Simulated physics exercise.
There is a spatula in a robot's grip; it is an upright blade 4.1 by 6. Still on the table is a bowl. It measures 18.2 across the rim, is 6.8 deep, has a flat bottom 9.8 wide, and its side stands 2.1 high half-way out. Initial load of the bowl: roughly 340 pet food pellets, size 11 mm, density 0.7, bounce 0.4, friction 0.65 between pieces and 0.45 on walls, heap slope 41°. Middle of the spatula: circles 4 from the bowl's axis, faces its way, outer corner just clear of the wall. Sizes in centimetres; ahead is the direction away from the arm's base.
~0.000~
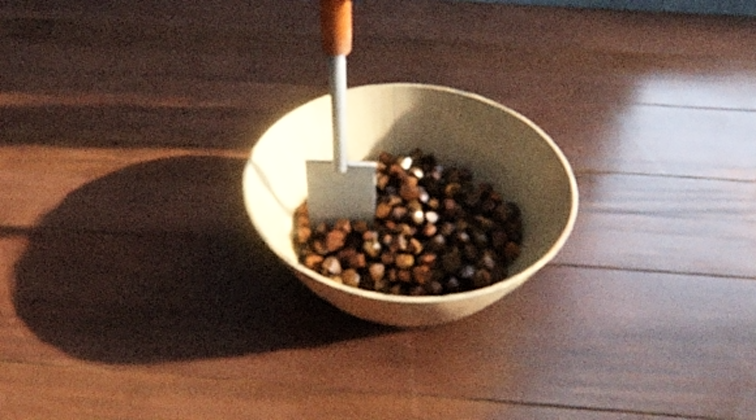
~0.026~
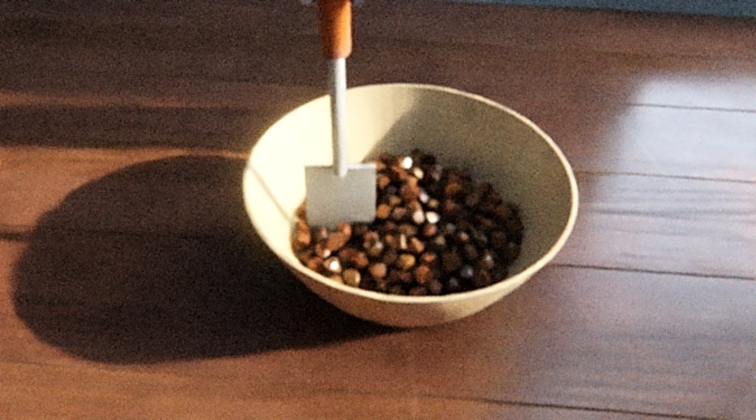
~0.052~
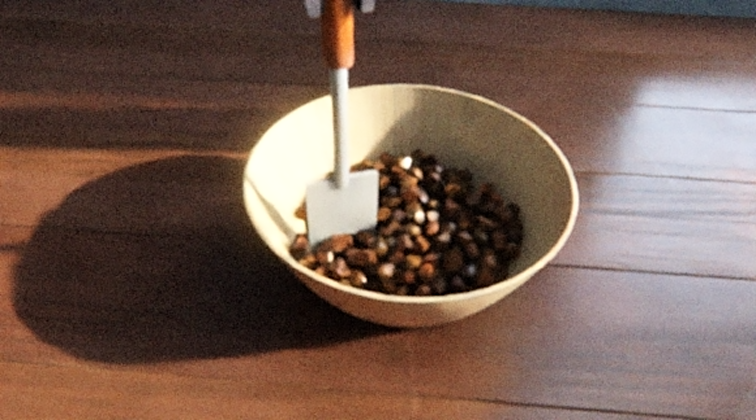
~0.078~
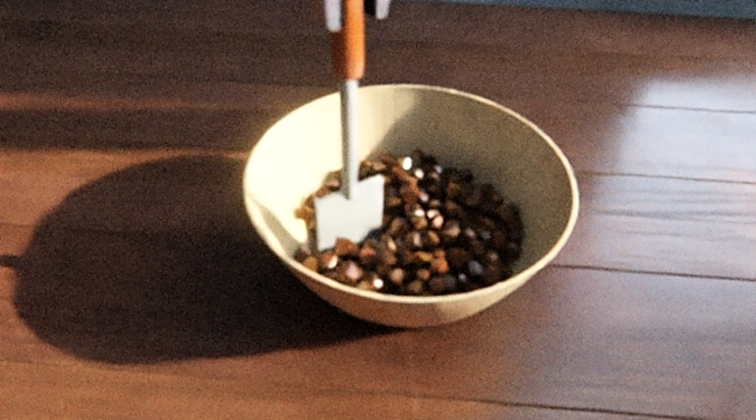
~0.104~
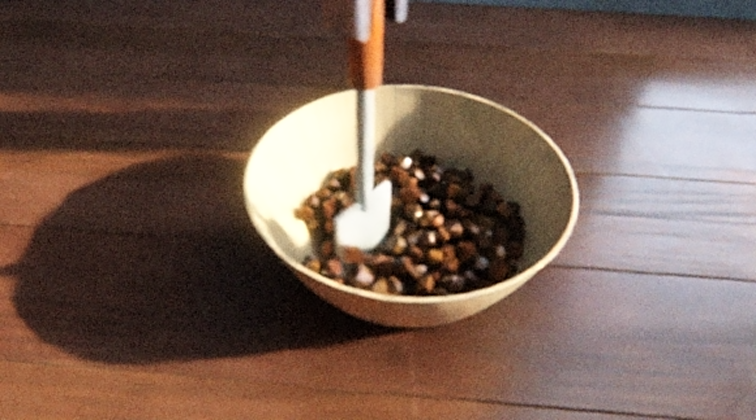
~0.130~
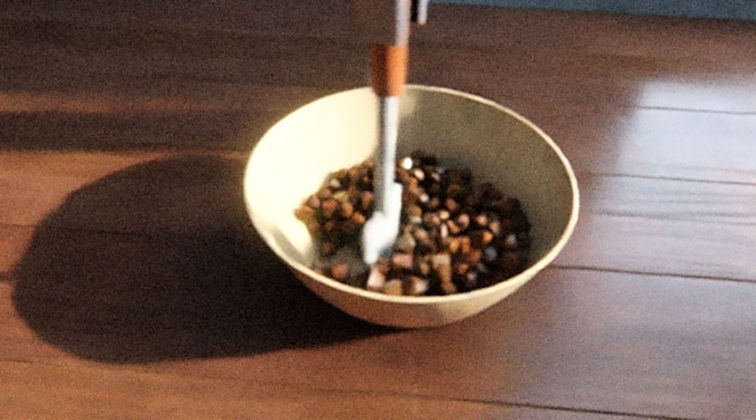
A flat white spatula with an orange handle pushed through the brown pellets in a cream bowl, moving toward the near side and then rightward while turning until its blade looked narrow.
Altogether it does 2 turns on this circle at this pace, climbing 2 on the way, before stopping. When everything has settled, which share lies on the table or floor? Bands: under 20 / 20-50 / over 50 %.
Under 20 %.
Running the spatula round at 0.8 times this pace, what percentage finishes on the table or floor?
Roughly 5 per cent.
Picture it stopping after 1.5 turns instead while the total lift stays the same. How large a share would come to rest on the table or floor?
Then roughly 10 percent.
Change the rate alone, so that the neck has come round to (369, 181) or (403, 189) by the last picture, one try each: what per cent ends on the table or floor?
Around 5 and 15 percent, in that order.
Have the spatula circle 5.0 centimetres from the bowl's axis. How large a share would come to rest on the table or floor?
In that case some 5 per cent.
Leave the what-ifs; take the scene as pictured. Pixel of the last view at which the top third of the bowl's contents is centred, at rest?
Roughly pixel (396, 229).
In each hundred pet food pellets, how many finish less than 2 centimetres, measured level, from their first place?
Near 5 per cent of the pieces.
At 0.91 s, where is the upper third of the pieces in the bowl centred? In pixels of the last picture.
It is centred roughly at (464, 187).
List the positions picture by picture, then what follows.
The spatula neck at (339, 141), 0° round; upper third of the load around (416, 225), from x 300 to 515, top at y 155; 343 in the bowl, in the first picture.
The spatula neck at (339, 144), 6° round; upper third of the load around (415, 230), from x 300 to 515, top at y 155, in the second picture.
The spatula neck at (341, 156), 21° round; upper third of the load around (414, 238), from x 300 to 515, top at y 155, in the third picture.
The spatula neck at (349, 168), 38° round; upper third of the load around (417, 243), from x 300 to 515, top at y 155, in the fourth picture.
The spatula neck at (364, 178), 54° round; upper third of the load around (425, 252), from x 305 to 515, top at y 155, in the fifth picture.
The spatula neck at (384, 186), 71° round; upper third of the load around (440, 249), from x 305 to 520, top at y 155; 343 in the bowl, in the sixth picture.
After 0.52 s, 326° round, highest piece 9 above the table; 328 in the bowl, 11 on the table or floor, 4 in flight or on the tool.
After 0.91 s, 220° round, highest piece 7 above the table; 302 in the bowl, 39 on the table or floor, 2 in flight or on the tool.
After 1.31 s, 0° round, highest piece 5 above the table; 302 in the bowl, 41 on the table or floor.
After 2.01 s, 0° round, highest piece 5 above the table; 302 in the bowl, 41 on the table or floor.
In the end, 302 in the bowl, 41 on the table or floor. That is 12 % on the table or floor.
